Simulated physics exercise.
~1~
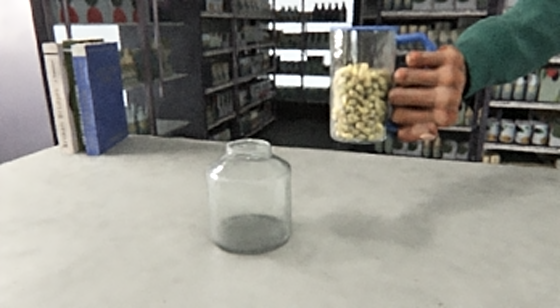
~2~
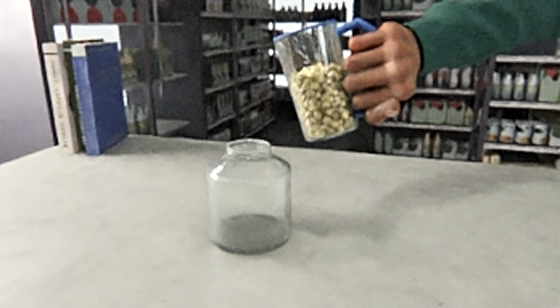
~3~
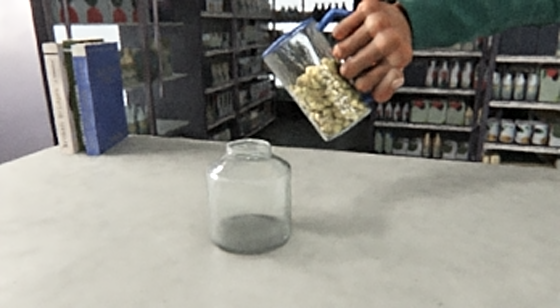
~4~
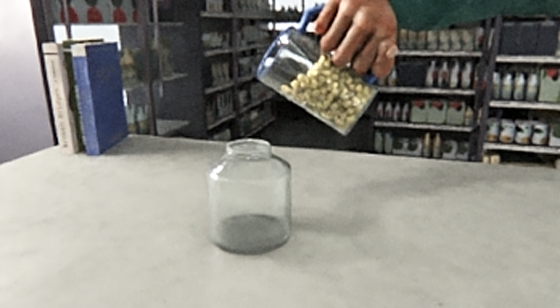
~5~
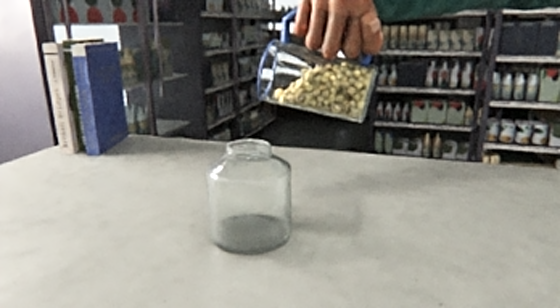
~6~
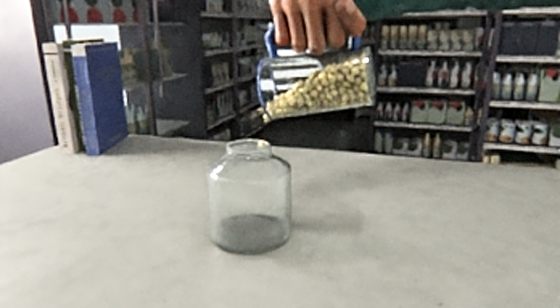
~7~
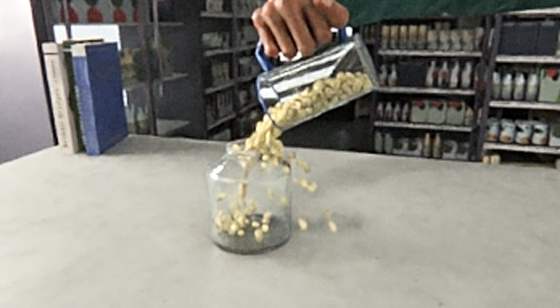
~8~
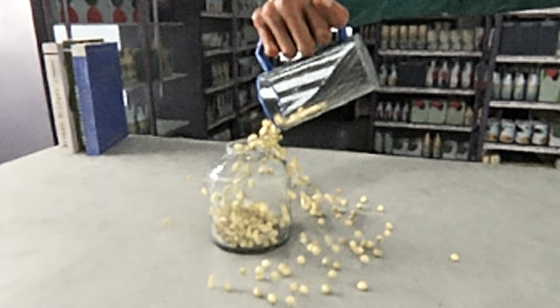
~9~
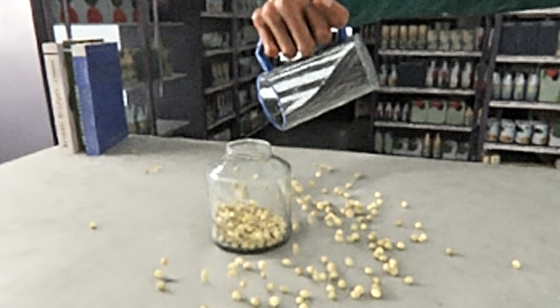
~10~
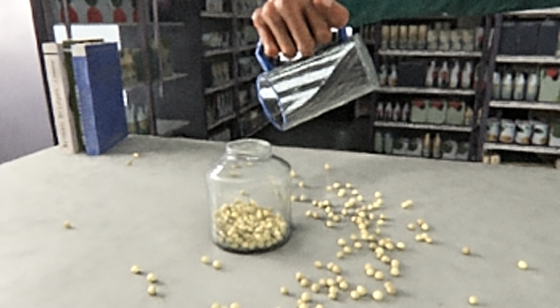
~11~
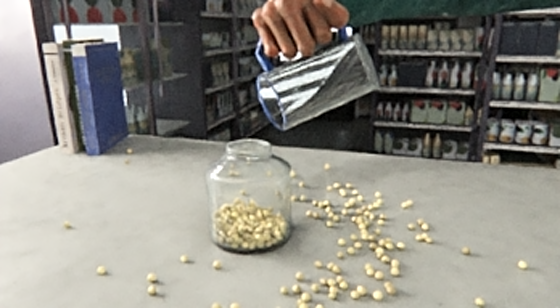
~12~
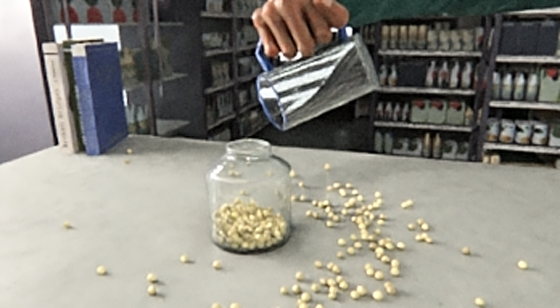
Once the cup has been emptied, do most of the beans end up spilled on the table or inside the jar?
Most of the beans end up inside the jar, though a fair share lies scattered on the table. The cup is left empty.
The clip opens with a hand in a green sleeve holding a clear, blue-handled cup of pale beans upright, to the right of an open glass jar on a grey table. The hand moves the cup left and tips it steadily, until it lies on its side above the jar. As its mouth dips lower, the beans rush out, many dropping into the jar while others miss and bounce across the tabletop. The cup stops tilting and empties. At the end it hangs still, with beans heaped in the jar and many more scattered around it, mainly to the right and in front.
